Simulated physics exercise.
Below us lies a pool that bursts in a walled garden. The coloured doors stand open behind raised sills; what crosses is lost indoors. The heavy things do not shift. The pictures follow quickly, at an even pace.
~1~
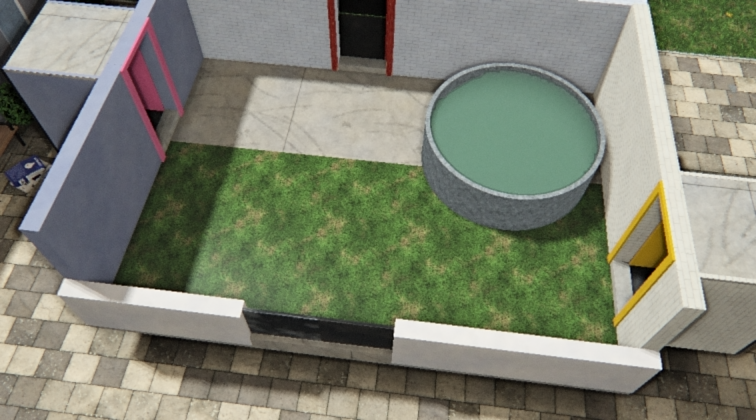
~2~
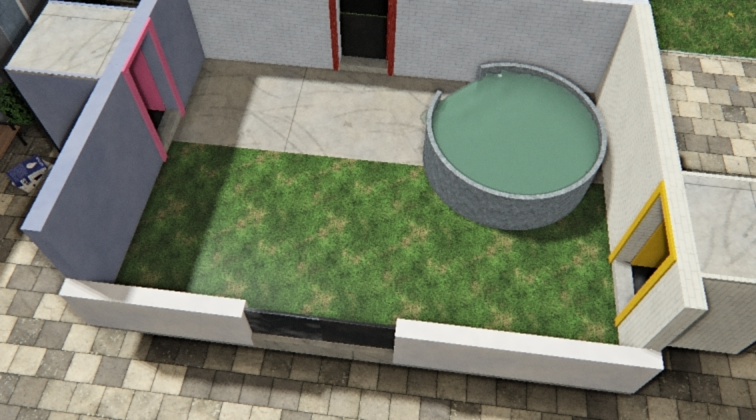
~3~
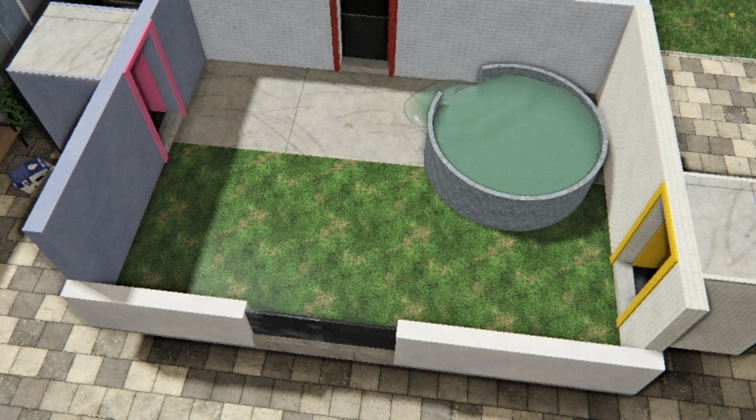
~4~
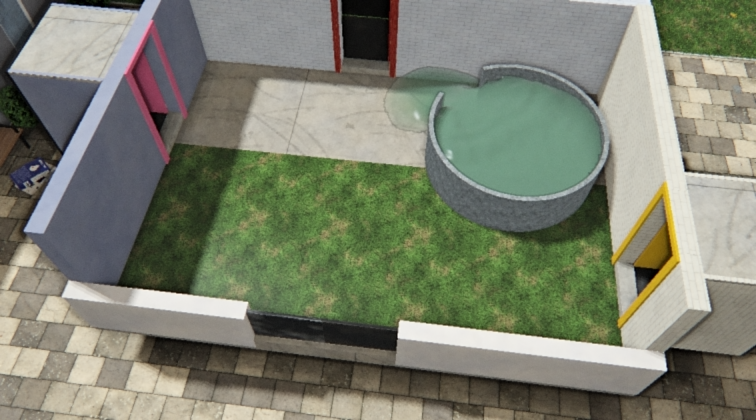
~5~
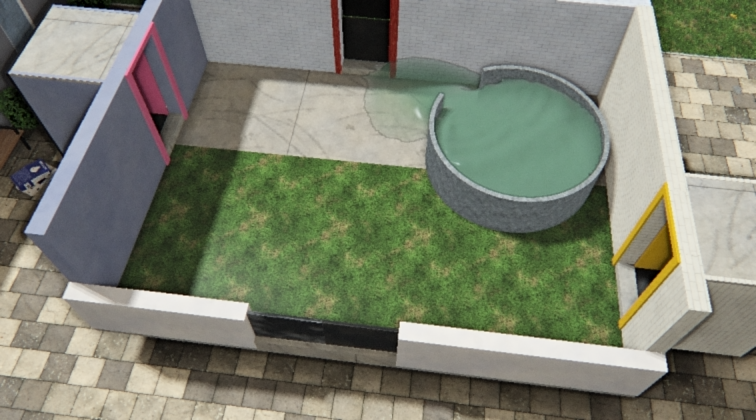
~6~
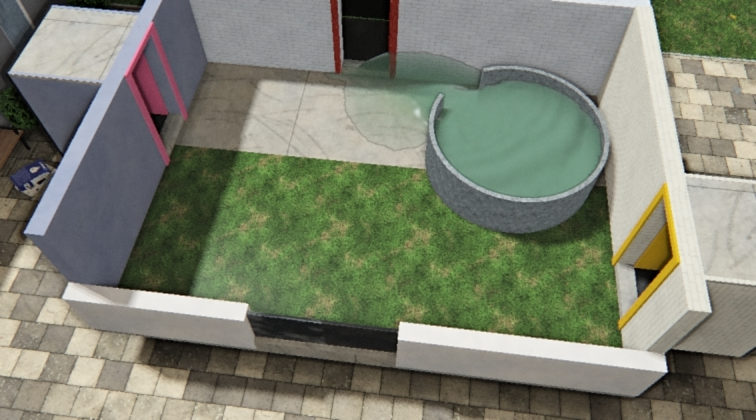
Water pours through a gap that opens in the far left side of a round grey pool, spreading leftward in a widening sheet across the pale paving of a walled garden, near the red-framed doorway and beyond the grass.
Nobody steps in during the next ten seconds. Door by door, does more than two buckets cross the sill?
In the end: The yellow door stays under that; the pink door takes more than that; the red door takes more than that.
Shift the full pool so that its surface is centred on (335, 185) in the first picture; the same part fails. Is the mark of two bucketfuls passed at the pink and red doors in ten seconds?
In short: Pink door passes that mark, red door takes less.
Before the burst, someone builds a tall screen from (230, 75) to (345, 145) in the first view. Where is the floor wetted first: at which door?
That is the red door.
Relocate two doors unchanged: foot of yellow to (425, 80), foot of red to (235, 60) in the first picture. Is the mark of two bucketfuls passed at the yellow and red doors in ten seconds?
Yellow lets more in; red is over.
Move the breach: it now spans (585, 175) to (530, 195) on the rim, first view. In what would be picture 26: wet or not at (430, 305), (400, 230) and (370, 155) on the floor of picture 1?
As listed: Wet, covered, dry.
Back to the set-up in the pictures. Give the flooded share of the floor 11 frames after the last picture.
About 35 per cent.
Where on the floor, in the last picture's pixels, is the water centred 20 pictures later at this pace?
Near (412, 145).
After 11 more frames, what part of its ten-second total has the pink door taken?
Some 0 per cent.
A moment on, water covers 25 % of the floor; the yellow door not reached, the pink door not reached, the red door under two buckets in.
Next, water covers 35 % of the floor; the yellow door not reached, the pink door under two buckets in, the red door over two buckets in.
Then, water covers 50 % of the floor; the yellow door not reached, the pink door over two buckets in, the red door over two buckets in.
Later, water covers 80 % of the floor; the yellow door wet at the sill, nothing in, the pink door far over two buckets in, the red door over two buckets in.
In the end, water covers 100 % of the floor; the yellow door wet at the sill, nothing in, the pink door far over two buckets in, the red door over two buckets in.
